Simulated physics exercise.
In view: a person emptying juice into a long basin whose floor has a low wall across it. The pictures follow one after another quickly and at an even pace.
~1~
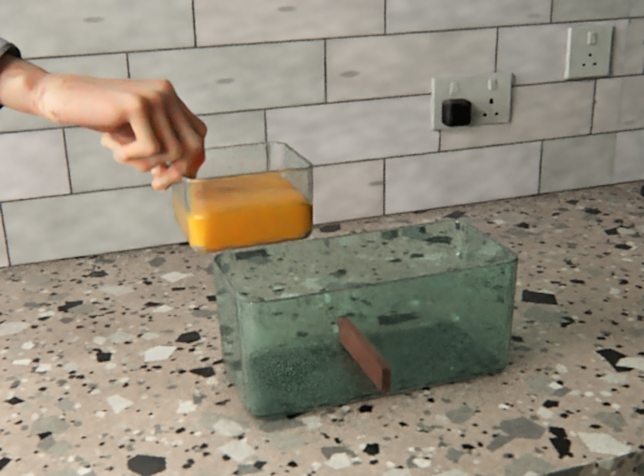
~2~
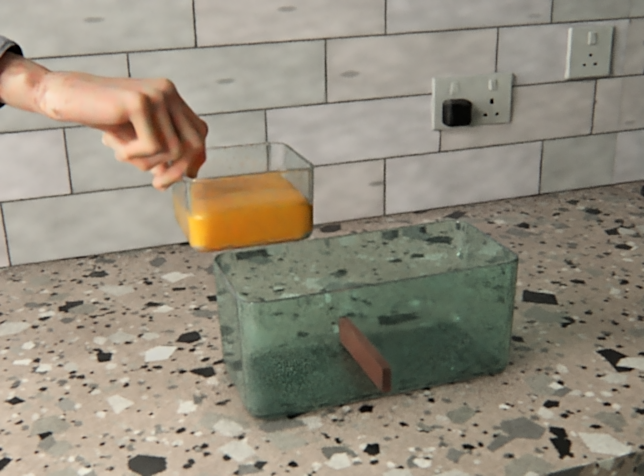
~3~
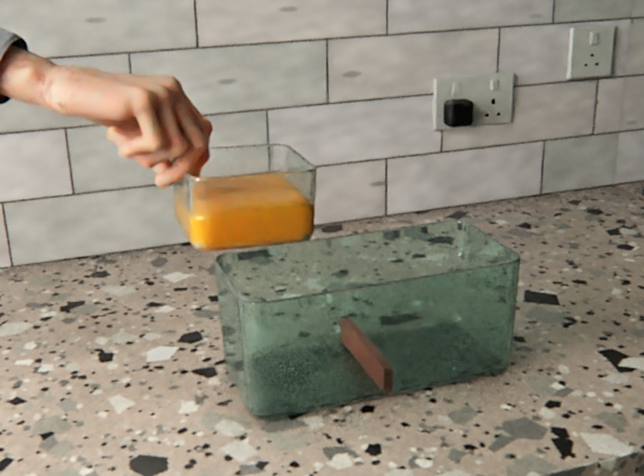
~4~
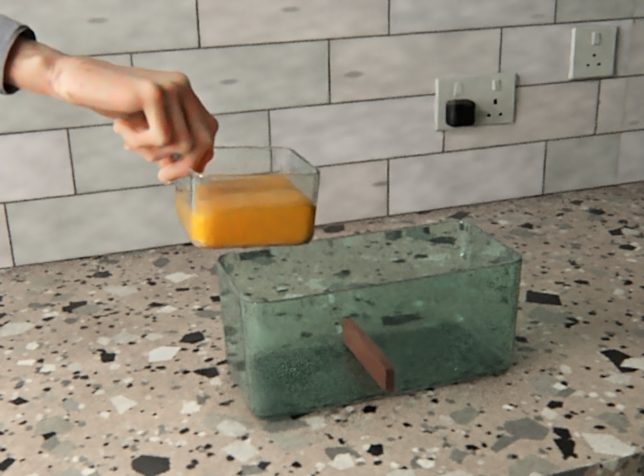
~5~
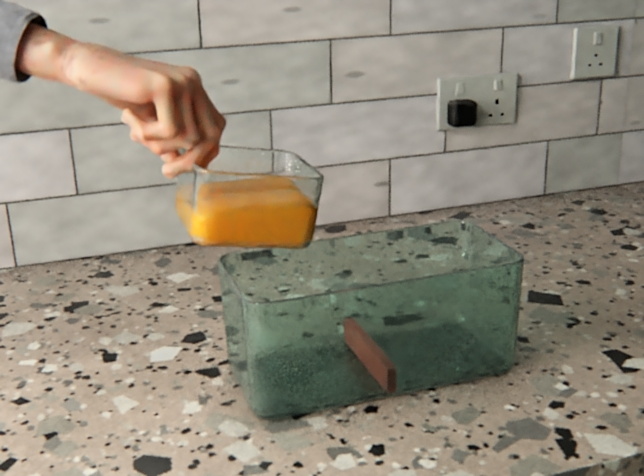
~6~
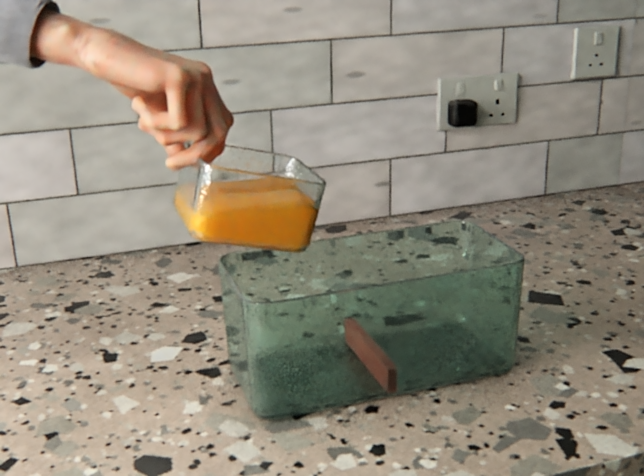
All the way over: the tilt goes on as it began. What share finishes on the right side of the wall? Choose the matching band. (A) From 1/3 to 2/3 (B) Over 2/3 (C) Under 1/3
C.
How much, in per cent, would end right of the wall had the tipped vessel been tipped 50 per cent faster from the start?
I'd say close to 15 per cent.
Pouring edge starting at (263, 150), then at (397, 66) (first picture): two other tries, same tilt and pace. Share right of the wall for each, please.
The first start yields 10 per cent, the second 90 per cent.
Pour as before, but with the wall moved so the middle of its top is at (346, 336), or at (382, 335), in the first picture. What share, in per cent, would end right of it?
Try 1: About 50 percent; try 2: About 5 percent.
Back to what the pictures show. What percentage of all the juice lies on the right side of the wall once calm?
About 20 per cent.
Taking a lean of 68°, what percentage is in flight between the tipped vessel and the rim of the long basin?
Roughly 25 percent.
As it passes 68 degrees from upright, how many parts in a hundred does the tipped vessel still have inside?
Close to 65 parts in a hundred remain.
A moment on, the tilt is 68° and 66 per cent is still to pour, 10 is left of the wall and 0 right of it.
Next, the tilt is 94° and 21 per cent is still to pour, 55 is left of the wall and 16 right of it.
Then the tilt is 96° and 4 per cent is still to pour, 76 is left of the wall and 18 right of it.
Later the tilt is 96° and 0 per cent is still to pour, 81 is left of the wall and 18 right of it.
In the end 81 per cent lies left of the wall, 18 right of it and 0 outside.
